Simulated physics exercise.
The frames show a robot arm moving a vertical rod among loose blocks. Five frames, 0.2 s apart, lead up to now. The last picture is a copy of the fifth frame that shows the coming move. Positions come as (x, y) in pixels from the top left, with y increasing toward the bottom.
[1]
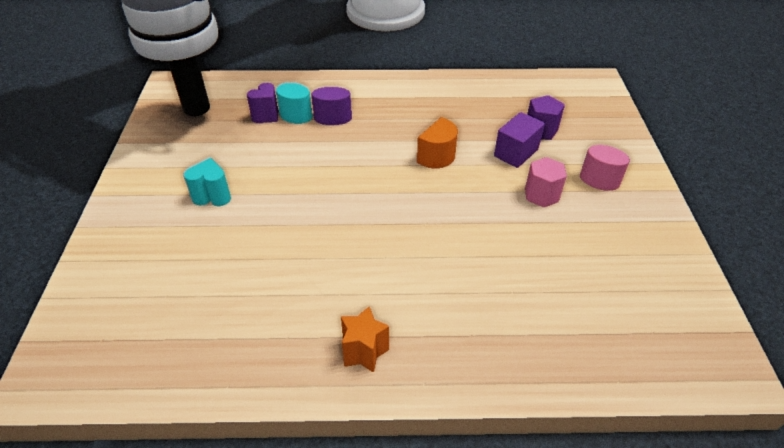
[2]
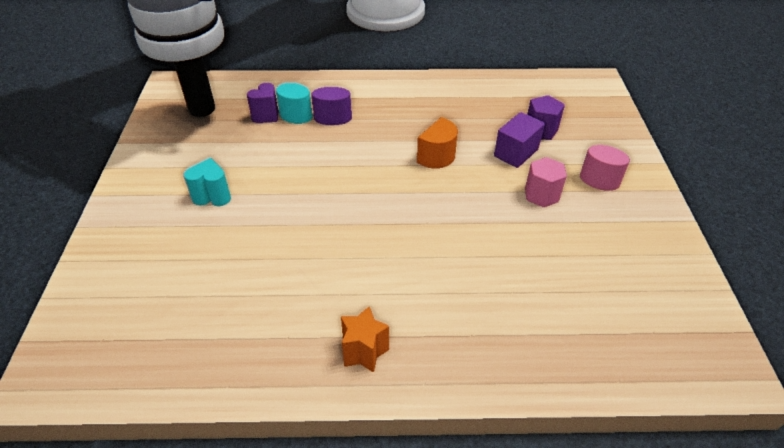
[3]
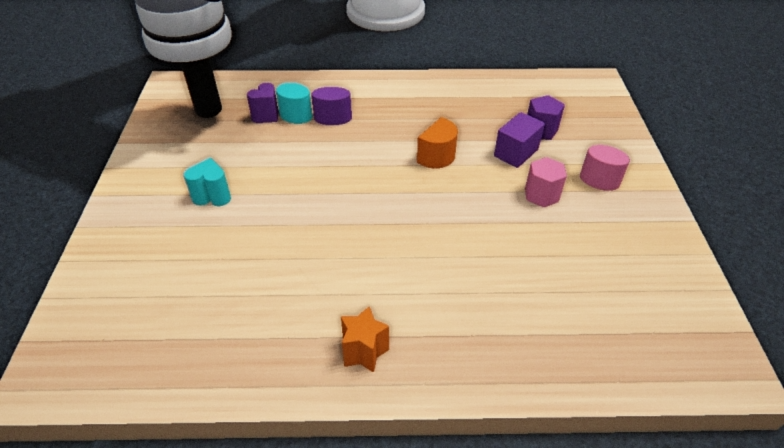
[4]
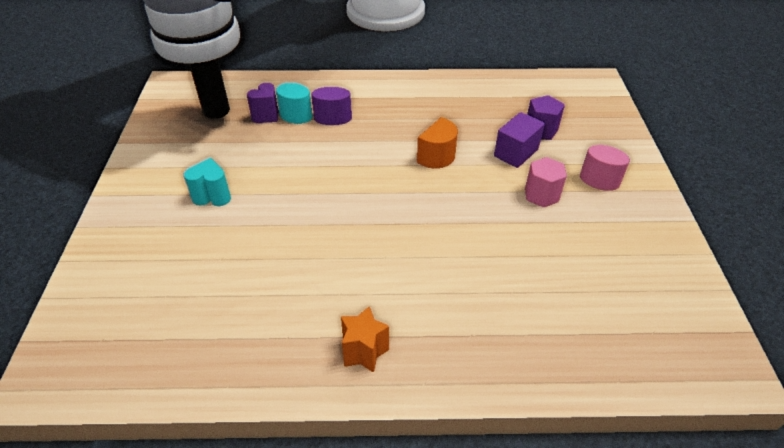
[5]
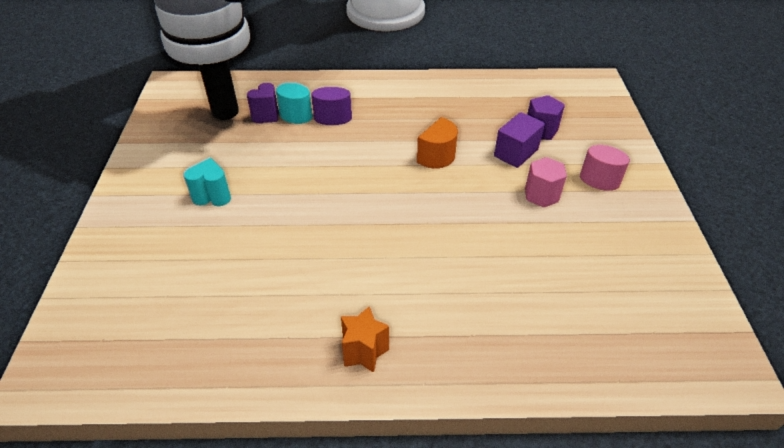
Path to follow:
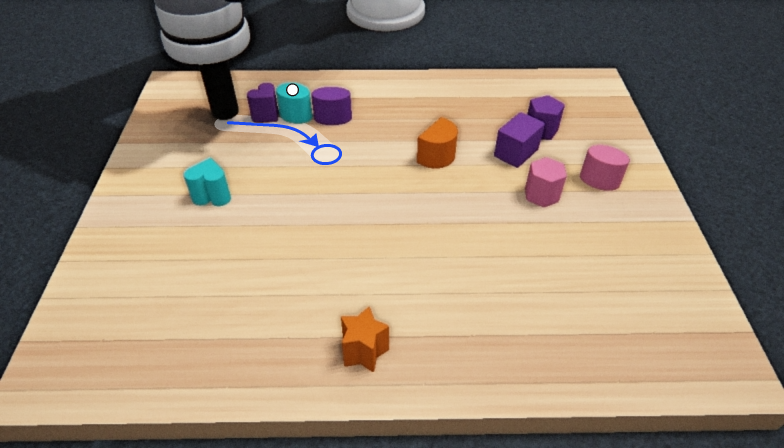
Robot arm sliding its black vertical rod slightly right along a wooden board's far edge, while the scattered colored blocks stay still.
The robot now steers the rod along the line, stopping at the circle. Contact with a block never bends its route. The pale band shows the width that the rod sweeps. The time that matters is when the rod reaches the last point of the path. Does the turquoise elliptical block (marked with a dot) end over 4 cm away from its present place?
In short: No.
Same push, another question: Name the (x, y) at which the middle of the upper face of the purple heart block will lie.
So, by the moment the path ends, you'll find the top centre of the purple heart block at (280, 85).
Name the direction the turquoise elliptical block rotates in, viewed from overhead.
From above, clockwise.
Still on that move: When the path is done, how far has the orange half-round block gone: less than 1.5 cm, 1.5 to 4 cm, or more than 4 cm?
The orange half-round block ends up very close, under 1.5 cm away.
The line goes from (228, 123) over (268, 125) and (303, 134) to (326, 154); the dot is on the turquoise elliptical block.
One third of the way, rod at (267, 116); purple heart block at (279, 85), turned 75° anticlockwise; turquoise elliptical block at (305, 85), turned 45° clockwise; purple elliptical block at (335, 93).
Two thirds of the way, rod at (303, 125); purple heart block at (280, 85), turned 100° anticlockwise; turquoise elliptical block at (306, 85), turned 50° clockwise; purple elliptical block at (335, 93).
At the end, rod at (326, 145); purple heart block at (280, 85), turned 100° anticlockwise; turquoise elliptical block at (306, 85), turned 50° clockwise; purple elliptical block at (335, 93); orange half-round block unmoved.
